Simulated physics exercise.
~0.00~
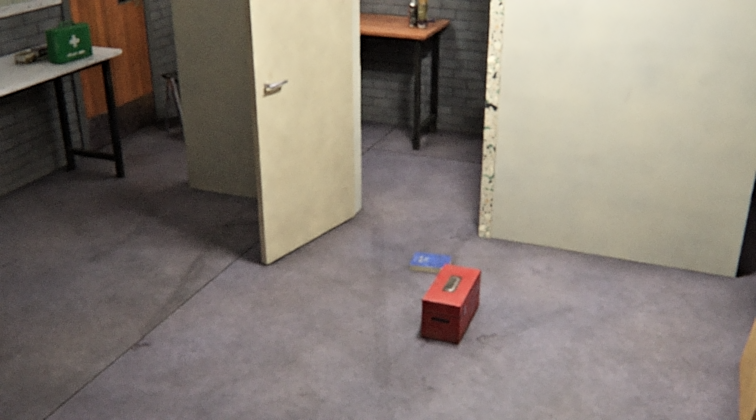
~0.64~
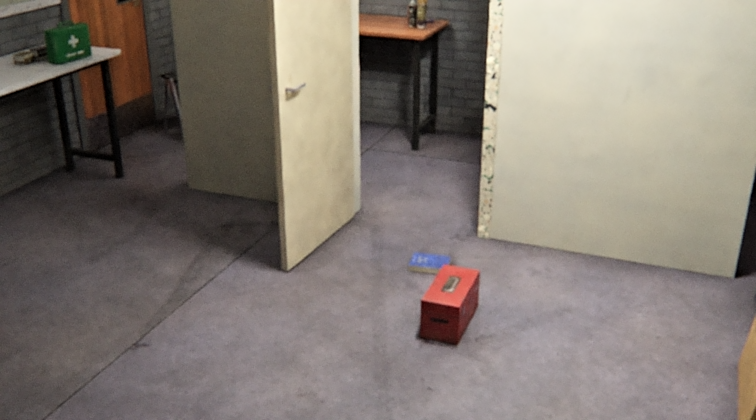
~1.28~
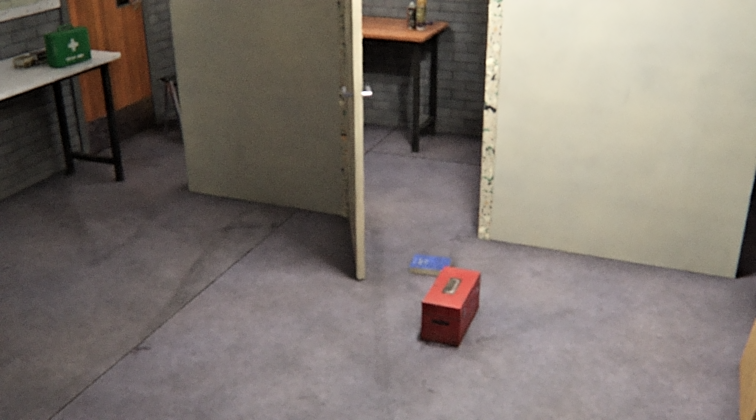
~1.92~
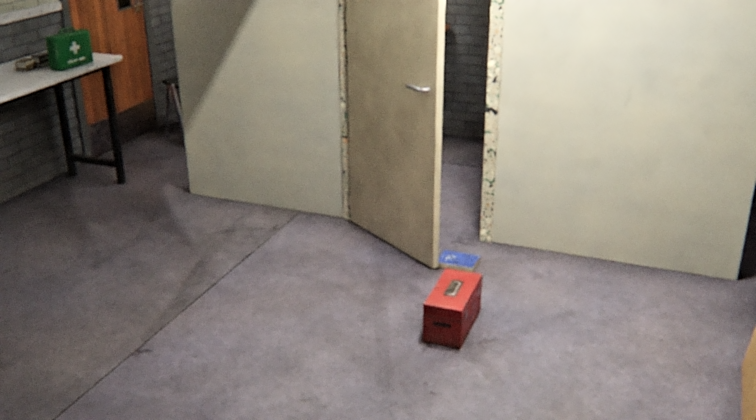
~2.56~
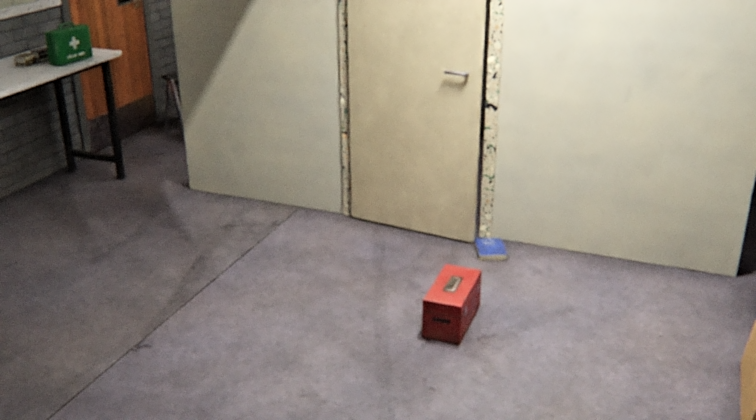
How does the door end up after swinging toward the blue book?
The door ends up closed in its doorway, with the blue book pushed to the right side.
